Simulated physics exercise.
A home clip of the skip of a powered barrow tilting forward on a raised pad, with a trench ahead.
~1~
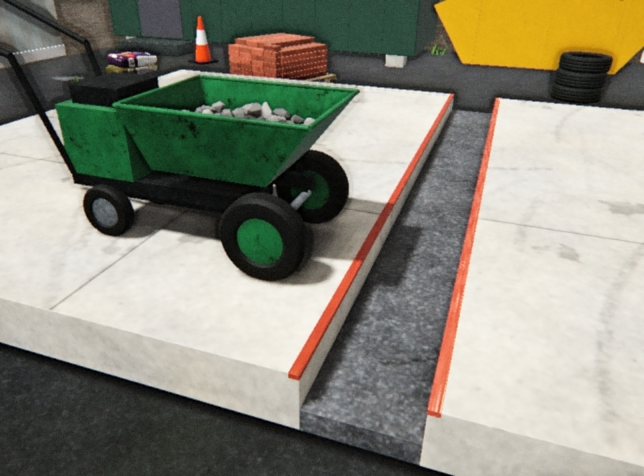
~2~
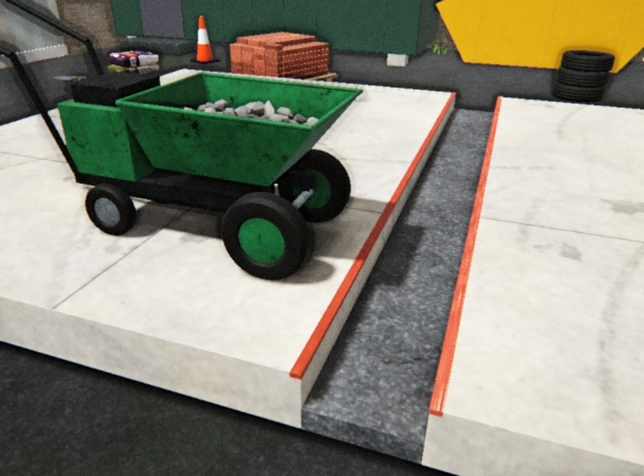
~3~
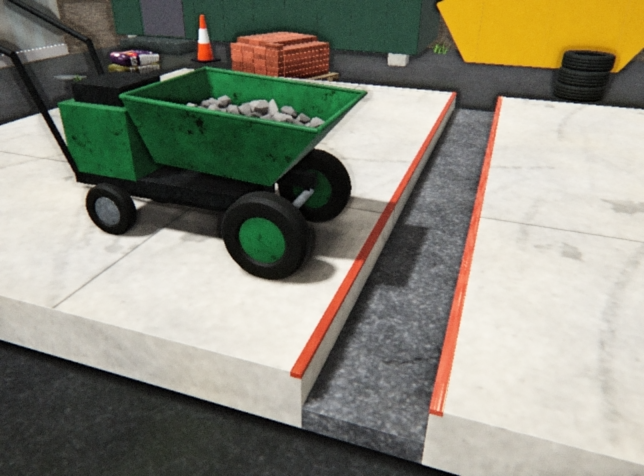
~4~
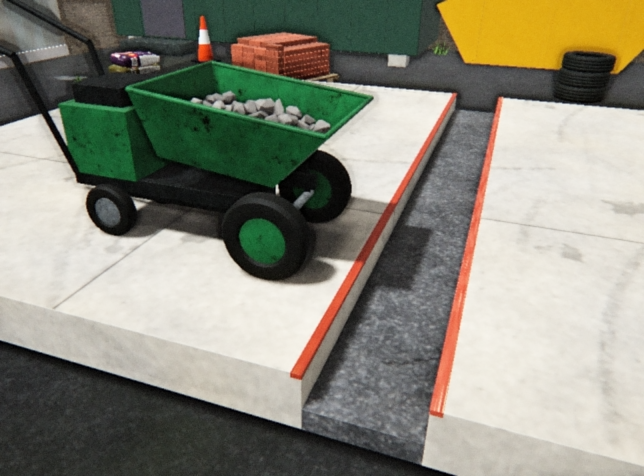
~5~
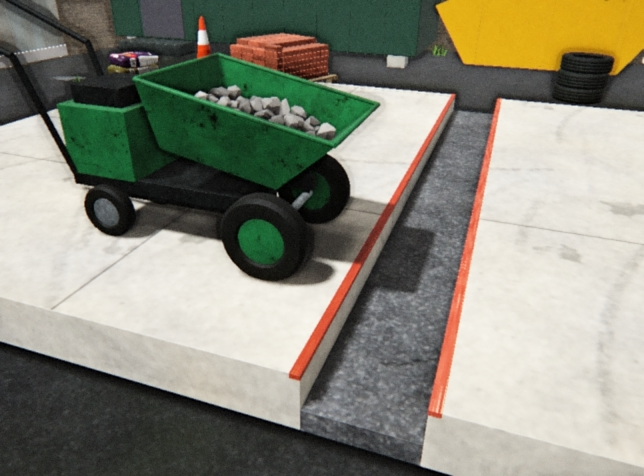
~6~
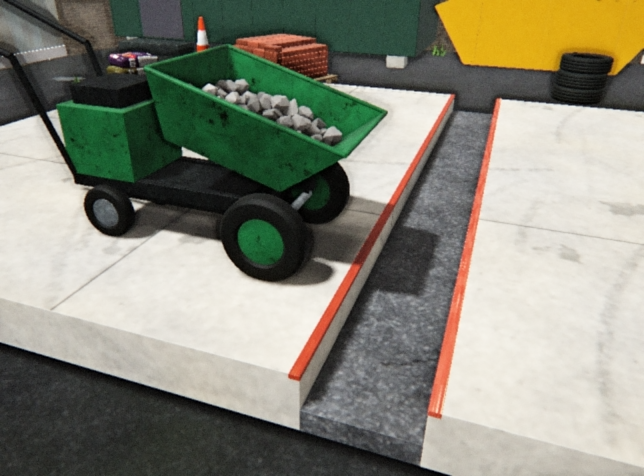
The green skip of a small wheeled barrow, holding grey broken stones, sits at the left on a pale concrete pad, seen from above and to one side. A dark, shallow trench edged with orange-red strips lies to its right, with an orange cone, stacked bricks, black tyres and a yellow shape behind. The skip starts level and tilts gradually forward to the right, while the wheels and camera stay still.
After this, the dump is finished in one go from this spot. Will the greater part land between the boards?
Between the edges lies the larger part of the load.
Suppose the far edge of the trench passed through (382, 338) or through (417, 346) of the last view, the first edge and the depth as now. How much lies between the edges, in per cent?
First some 0, then 70 per cent.
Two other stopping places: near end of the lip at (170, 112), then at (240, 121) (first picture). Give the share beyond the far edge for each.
In turn 0 and 0 in a hundred.
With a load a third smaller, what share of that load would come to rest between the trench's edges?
About 100 per cent.
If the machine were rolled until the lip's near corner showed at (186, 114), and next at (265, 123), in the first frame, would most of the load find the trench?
One: Less than half. Two: More than half.
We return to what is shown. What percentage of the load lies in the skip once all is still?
Some 0 per cent.
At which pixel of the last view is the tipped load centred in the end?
At about (420, 291).
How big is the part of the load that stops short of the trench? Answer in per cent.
Close to 0 per cent.
Shortly afterwards, skip tipped steeply; the whole lot in the skip.
Next, skip tipped right over; the bulk in the skip; near a quarter in or heaped over the trench; only a few falling.
Some moments later, skip tipped right over; only a few in the skip; all but a few in or heaped over the trench; only a few beyond it.
In the end, skip tipped right over; only a few in the skip; all but a few in or heaped over the trench; only a few beyond it.
